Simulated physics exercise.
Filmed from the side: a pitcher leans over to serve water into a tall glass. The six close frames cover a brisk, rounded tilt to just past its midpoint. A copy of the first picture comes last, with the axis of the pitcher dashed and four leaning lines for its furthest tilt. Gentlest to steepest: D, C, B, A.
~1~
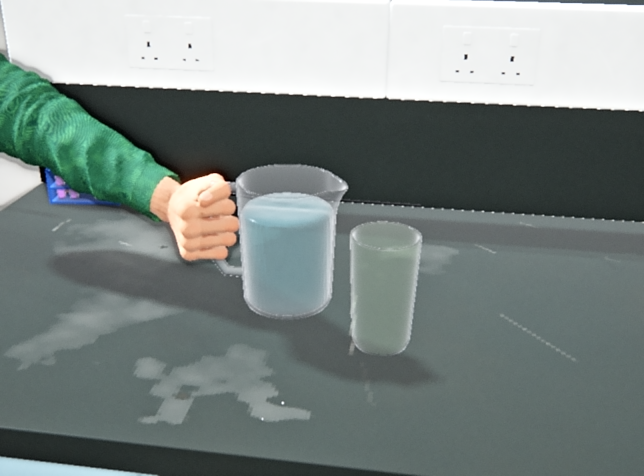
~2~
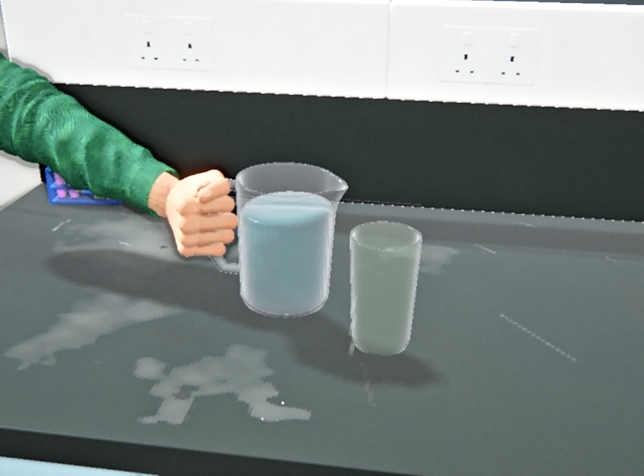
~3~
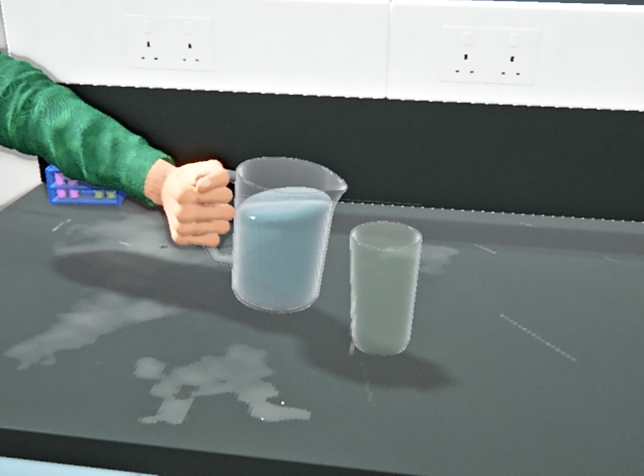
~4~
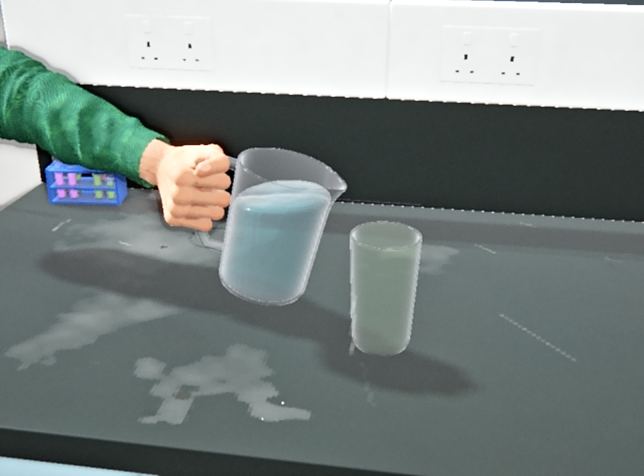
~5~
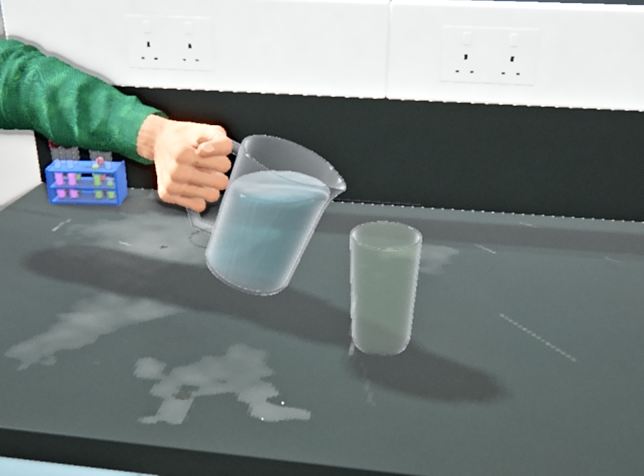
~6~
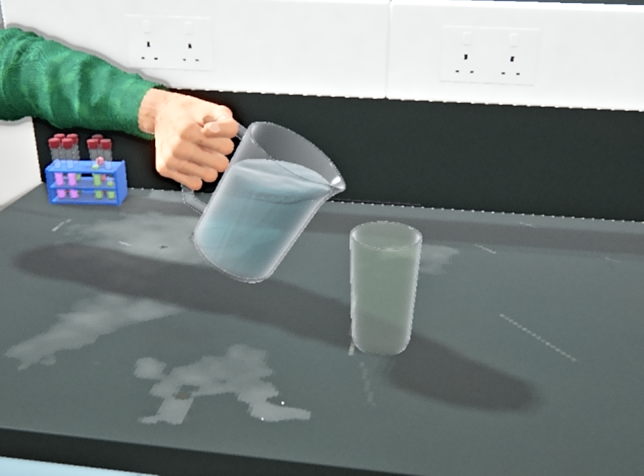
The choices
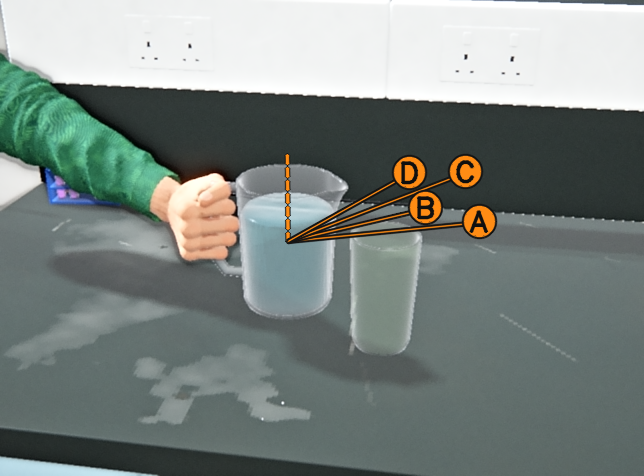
A hand in a green sleeve lifting and steadily tilting a clear pitcher of water rightward beside a tall glass on a dark worktop.
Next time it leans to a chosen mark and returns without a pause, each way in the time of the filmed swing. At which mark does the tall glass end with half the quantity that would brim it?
C.
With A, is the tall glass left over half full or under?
Over.
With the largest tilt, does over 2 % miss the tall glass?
Yes.
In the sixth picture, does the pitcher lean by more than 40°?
No, it does not.
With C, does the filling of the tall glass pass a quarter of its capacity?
Yes, it does.
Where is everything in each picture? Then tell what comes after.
The first picture shows upright, lip at (345, 187); rim of the tall glass round (386, 235); nothing has left yet.
The second picture shows upright, lip at (345, 187); nothing has left yet.
The third picture shows tipped about 6°, lip at (345, 187); nothing has left yet.
The fourth picture shows tipped about 13°, lip at (344, 187); nothing has left yet.
The fifth picture shows tipped about 21°, lip at (344, 187); nothing has left yet.
The sixth picture shows tipped about 30°, lip at (343, 186); nothing has left yet.
In orange, A at (462, 224); B at (409, 212); C at (450, 178); D at (395, 181).
If A is chosen, the tall glass ends with about 71 % of what it can hold; 15 % of the water is spilt.
If B is chosen, the tall glass ends with about 60 % of what it can hold; 7 % of the water is spilt.
If C is chosen, the tall glass ends with about 49 % of what it can hold.
If D is chosen, the tall glass ends with about 33 % of what it can hold.
